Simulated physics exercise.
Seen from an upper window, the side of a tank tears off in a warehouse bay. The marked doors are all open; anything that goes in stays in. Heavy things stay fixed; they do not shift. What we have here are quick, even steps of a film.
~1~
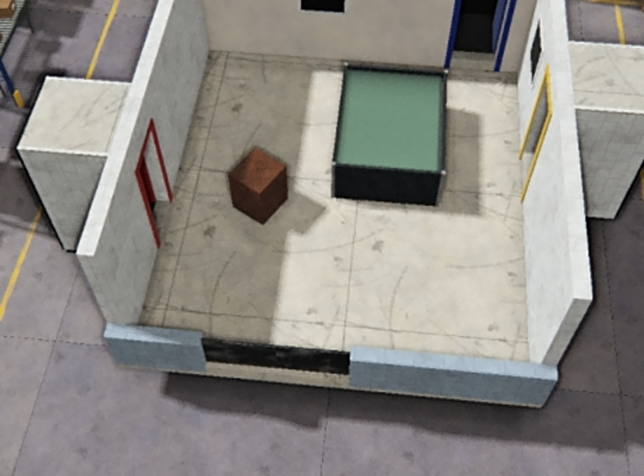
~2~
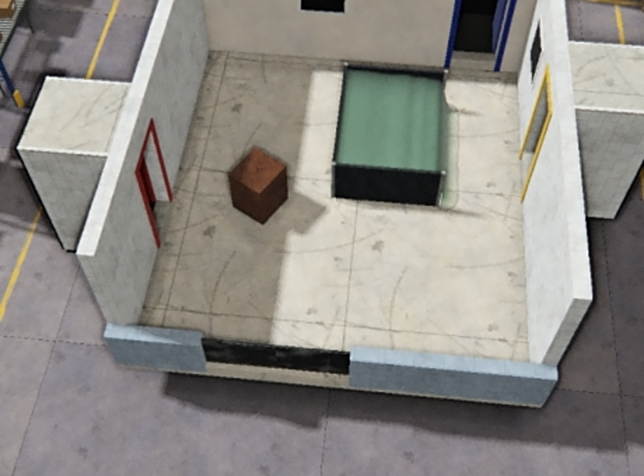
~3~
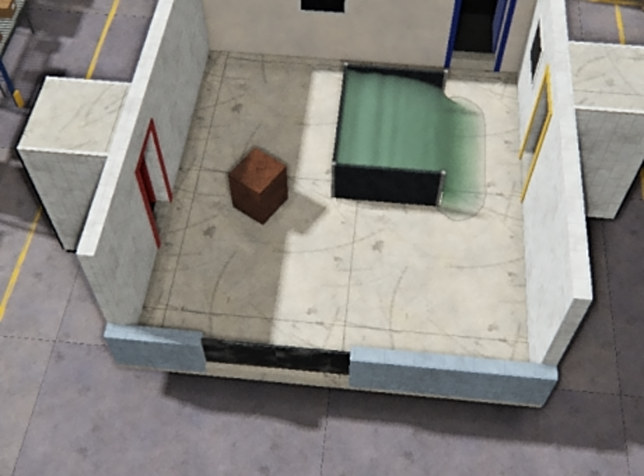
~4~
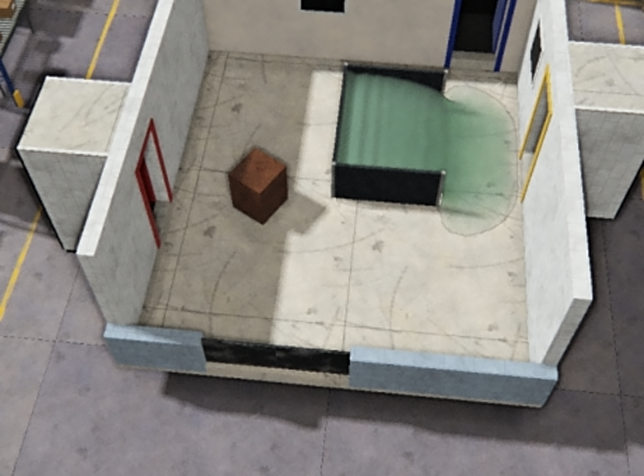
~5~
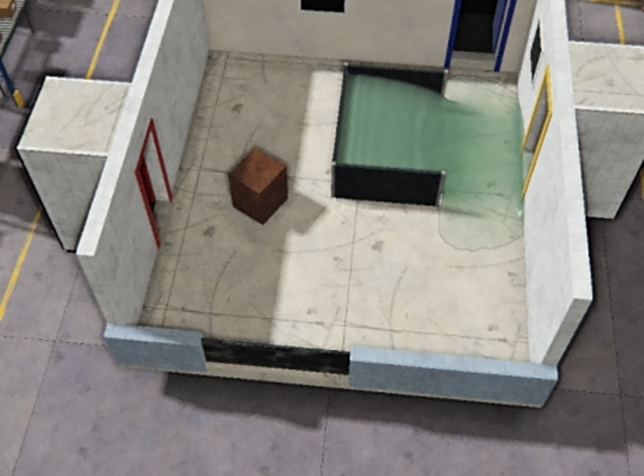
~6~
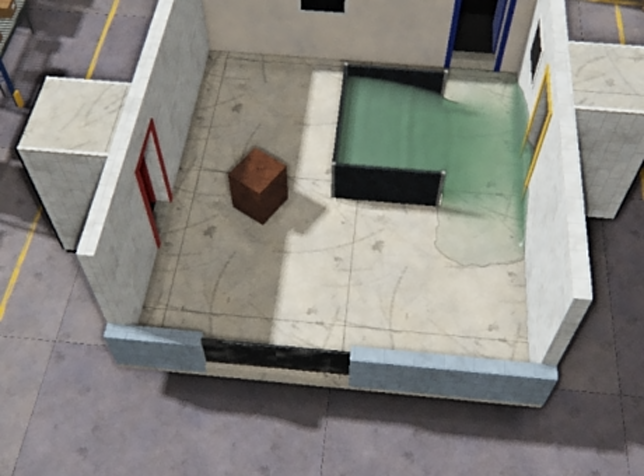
The footage shows a tank of green water in a walled warehouse bay, its right side giving way as water pours out and spreads across the floor to the yellow-framed opening, while a brown block stays still.
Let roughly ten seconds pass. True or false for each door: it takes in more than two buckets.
For the yellow door, true; for the blue door, true; for the red door, true.
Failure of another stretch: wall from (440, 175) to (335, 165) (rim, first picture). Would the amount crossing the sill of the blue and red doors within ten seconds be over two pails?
The blue one holds, the red one passes that mark.
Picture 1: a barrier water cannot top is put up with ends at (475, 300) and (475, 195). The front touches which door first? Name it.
First comes the one in yellow.
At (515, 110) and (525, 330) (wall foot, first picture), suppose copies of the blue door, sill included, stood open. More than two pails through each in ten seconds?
Taken in sequence: Exceeded, then not exceeded.
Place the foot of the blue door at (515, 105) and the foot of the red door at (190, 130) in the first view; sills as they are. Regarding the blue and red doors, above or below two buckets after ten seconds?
One by one: Blue door passes that mark, red door lets more in.
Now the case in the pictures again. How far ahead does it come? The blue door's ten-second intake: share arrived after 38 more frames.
Roughly 100 percent.
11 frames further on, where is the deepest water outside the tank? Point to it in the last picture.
It should be roughly at (513, 75).
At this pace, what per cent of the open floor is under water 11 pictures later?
My estimate is roughly 35 percent.
A moment on, water covers 20 % of the floor; the yellow door far over two buckets in, the blue door wet at the sill, nothing in, the red door not reached.
Next, water covers 35 % of the floor; the yellow door far over two buckets in, the blue door over two buckets in, the red door not reached.
Then, water covers 60 % of the floor; the yellow door far over two buckets in, the blue door far over two buckets in, the red door not reached.
Later, water covers 90 % of the floor; the yellow door far over two buckets in, the blue door far over two buckets in, the red door under two buckets in.
In the end, water covers 100 % of the floor; the yellow door far over two buckets in, the blue door far over two buckets in, the red door far over two buckets in.
